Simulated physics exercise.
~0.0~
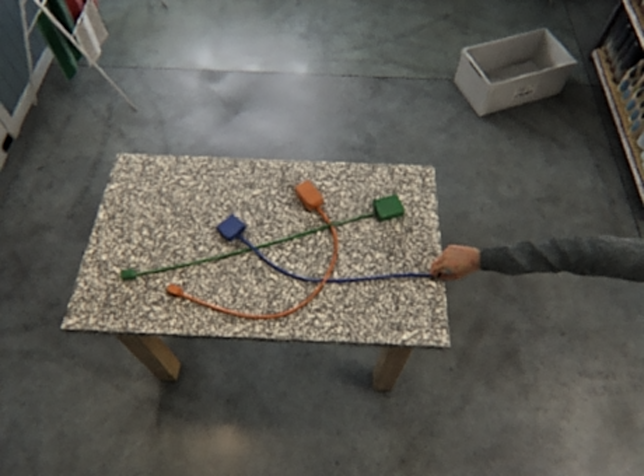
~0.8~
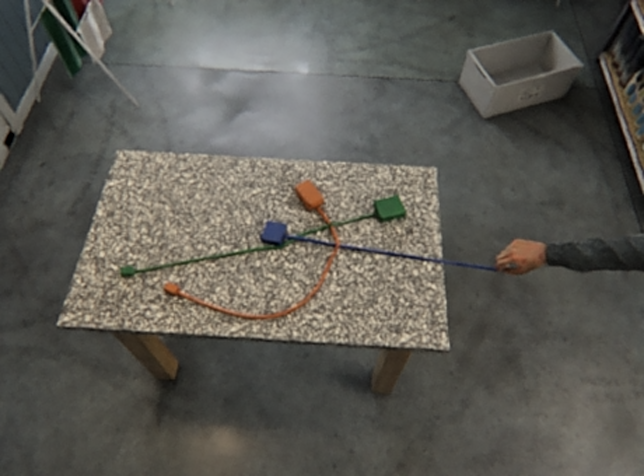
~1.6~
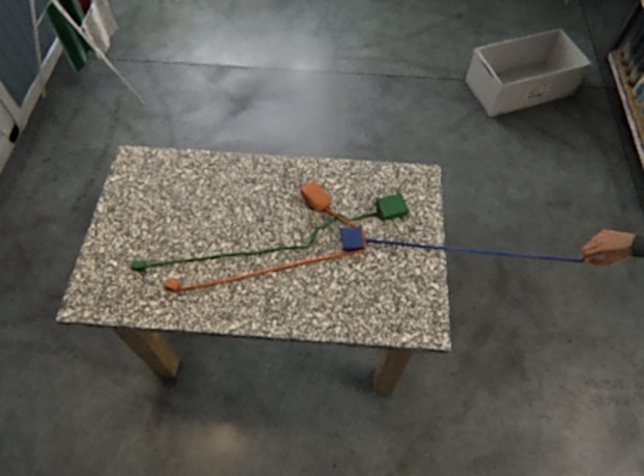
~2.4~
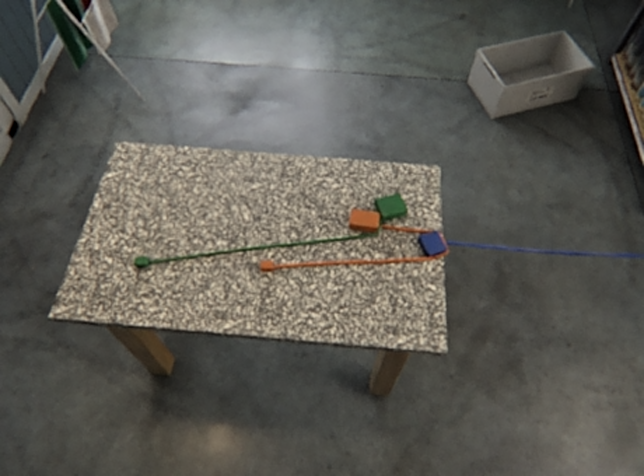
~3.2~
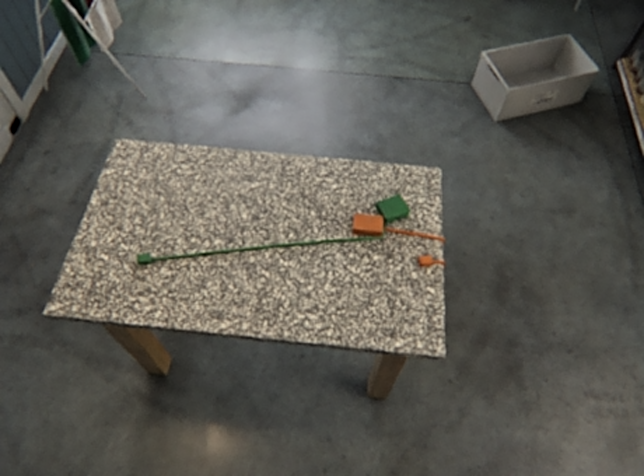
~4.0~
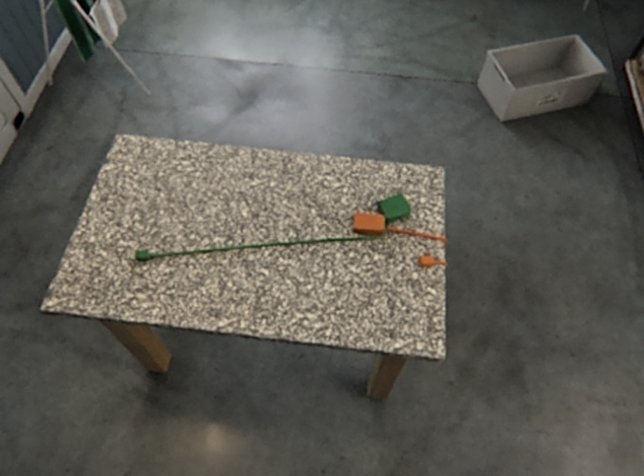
Hand pulling a blue lead rightwards off a speckled table, dragging the tangled orange lead to the right edge, green charger staying put.
